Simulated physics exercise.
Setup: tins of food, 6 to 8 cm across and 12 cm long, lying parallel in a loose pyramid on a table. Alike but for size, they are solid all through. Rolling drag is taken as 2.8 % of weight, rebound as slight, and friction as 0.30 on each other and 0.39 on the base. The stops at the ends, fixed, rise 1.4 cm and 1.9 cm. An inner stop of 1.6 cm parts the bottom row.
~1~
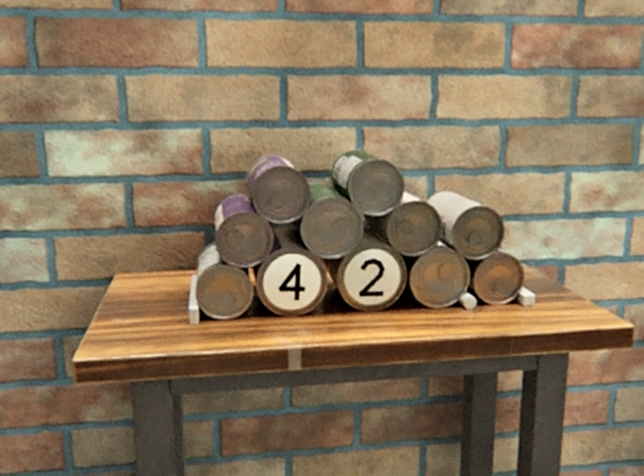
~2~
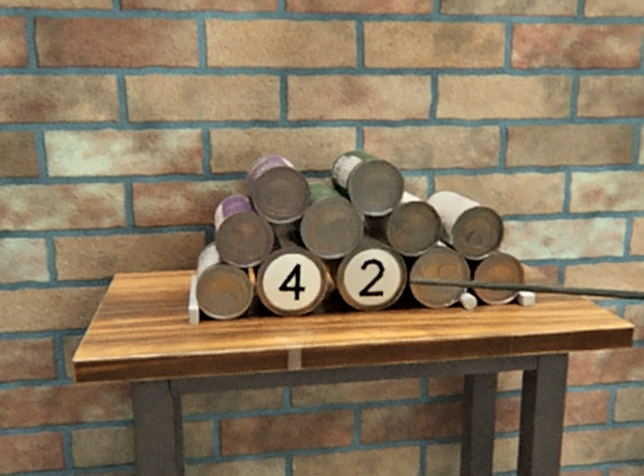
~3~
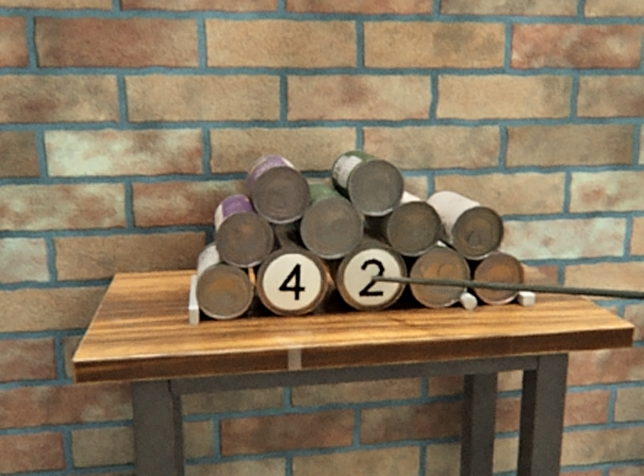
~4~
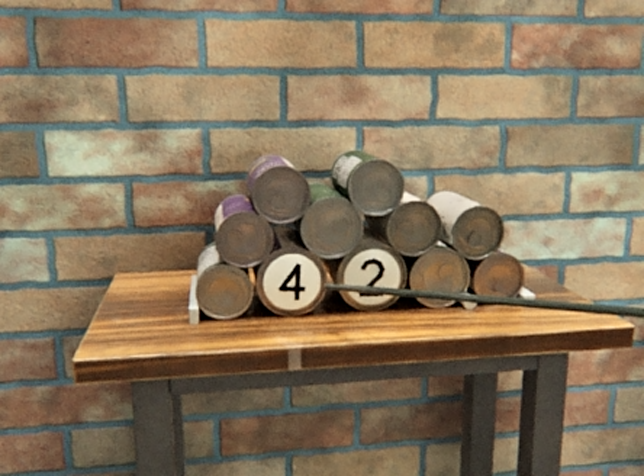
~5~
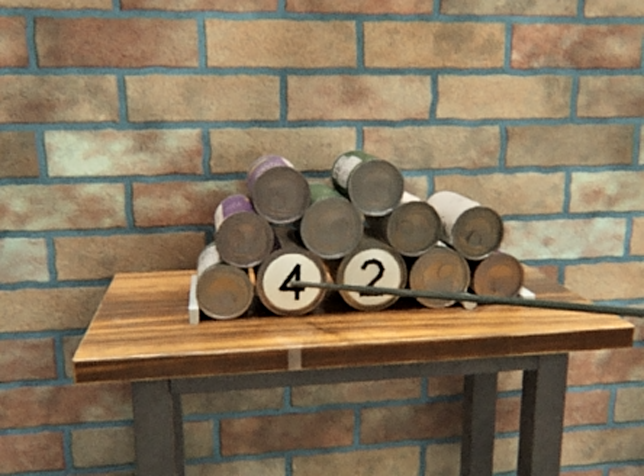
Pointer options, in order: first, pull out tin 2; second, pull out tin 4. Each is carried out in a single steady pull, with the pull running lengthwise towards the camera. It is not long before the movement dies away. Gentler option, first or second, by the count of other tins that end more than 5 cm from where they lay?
First.
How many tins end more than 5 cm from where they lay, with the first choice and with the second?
First choice: 2; second choice: 4.
First choice, 0.67 s in, 1 now displaced over 5 cm; the one last seen at (332, 228) 3.5 cm right and 6 cm down.
First choice, at rest by 1.2 s, 2 moved over 5 cm; not one off the edges of the table; the one last seen at (332, 228) 5 cm right and 7 cm down; top of the pile 15 cm high, from 18 cm.
Second choice, 0.76 s in, 2 now displaced over 5 cm; the one last seen at (245, 240) 4.6 cm left.
Second choice, at rest by 1.4 s, 4 moved over 5 cm; 1 off the left edge of the table; the one last seen at (245, 240) fallen off to the left; top of the pile 13 cm high, from 18 cm.
